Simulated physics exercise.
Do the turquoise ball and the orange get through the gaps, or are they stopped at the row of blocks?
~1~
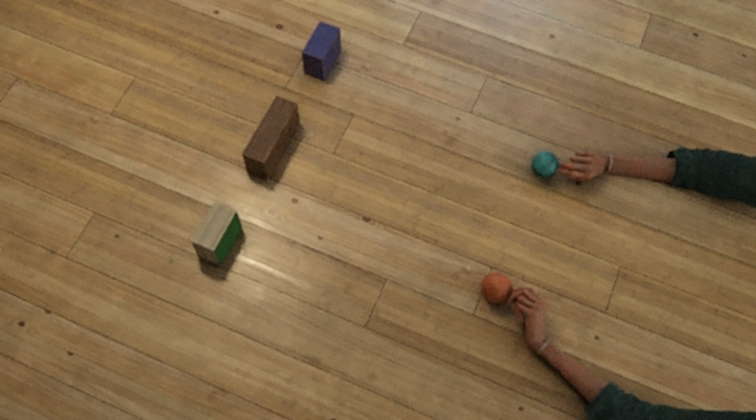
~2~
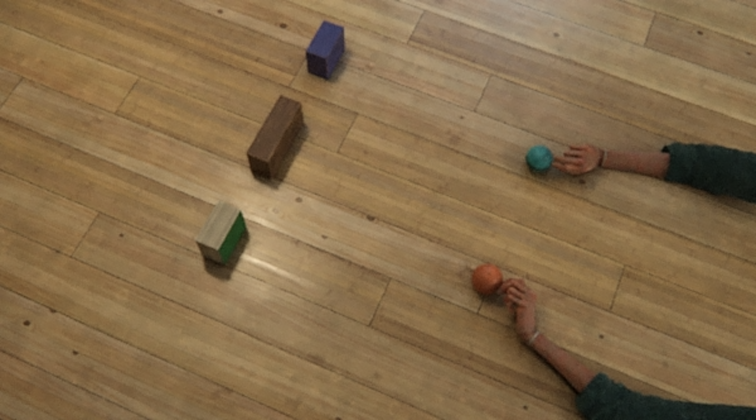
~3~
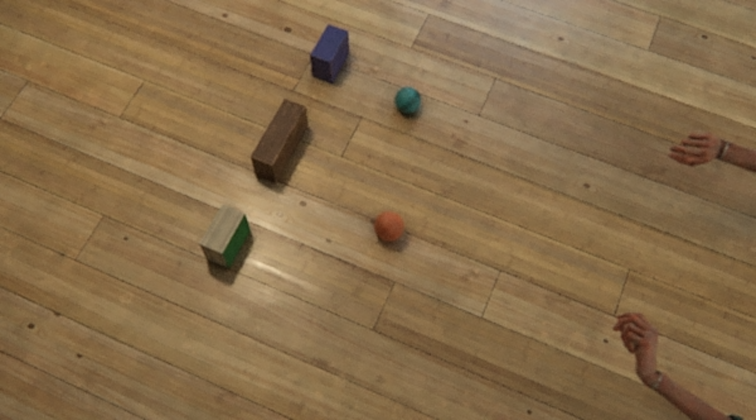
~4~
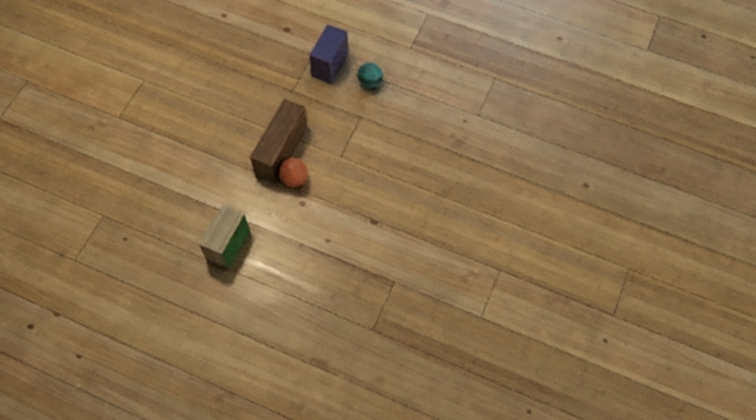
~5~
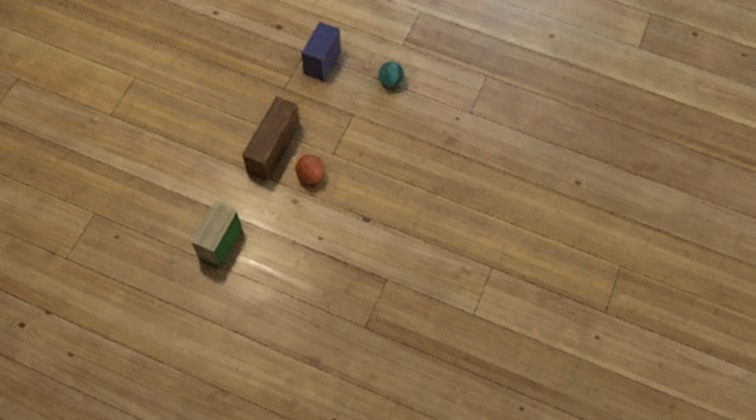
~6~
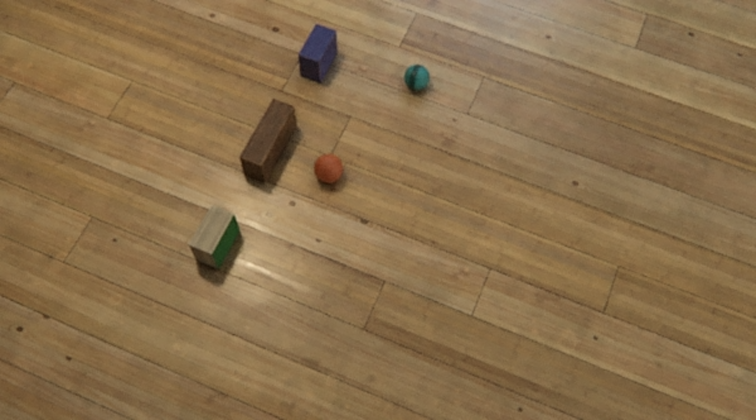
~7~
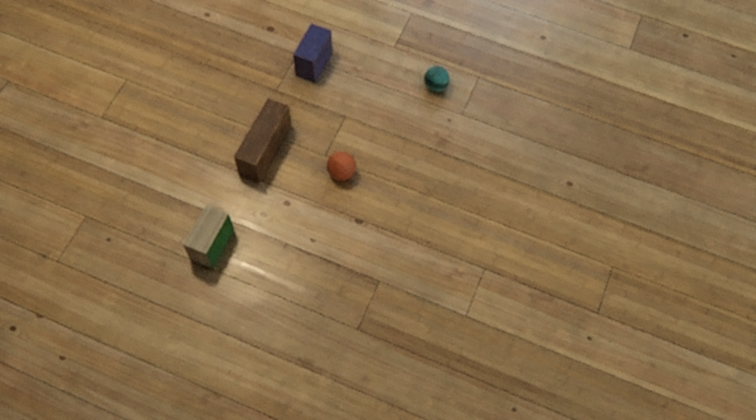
Both are stopped at the row. The turquoise ball comes back from near the blue block, and the orange comes back from the brown block.
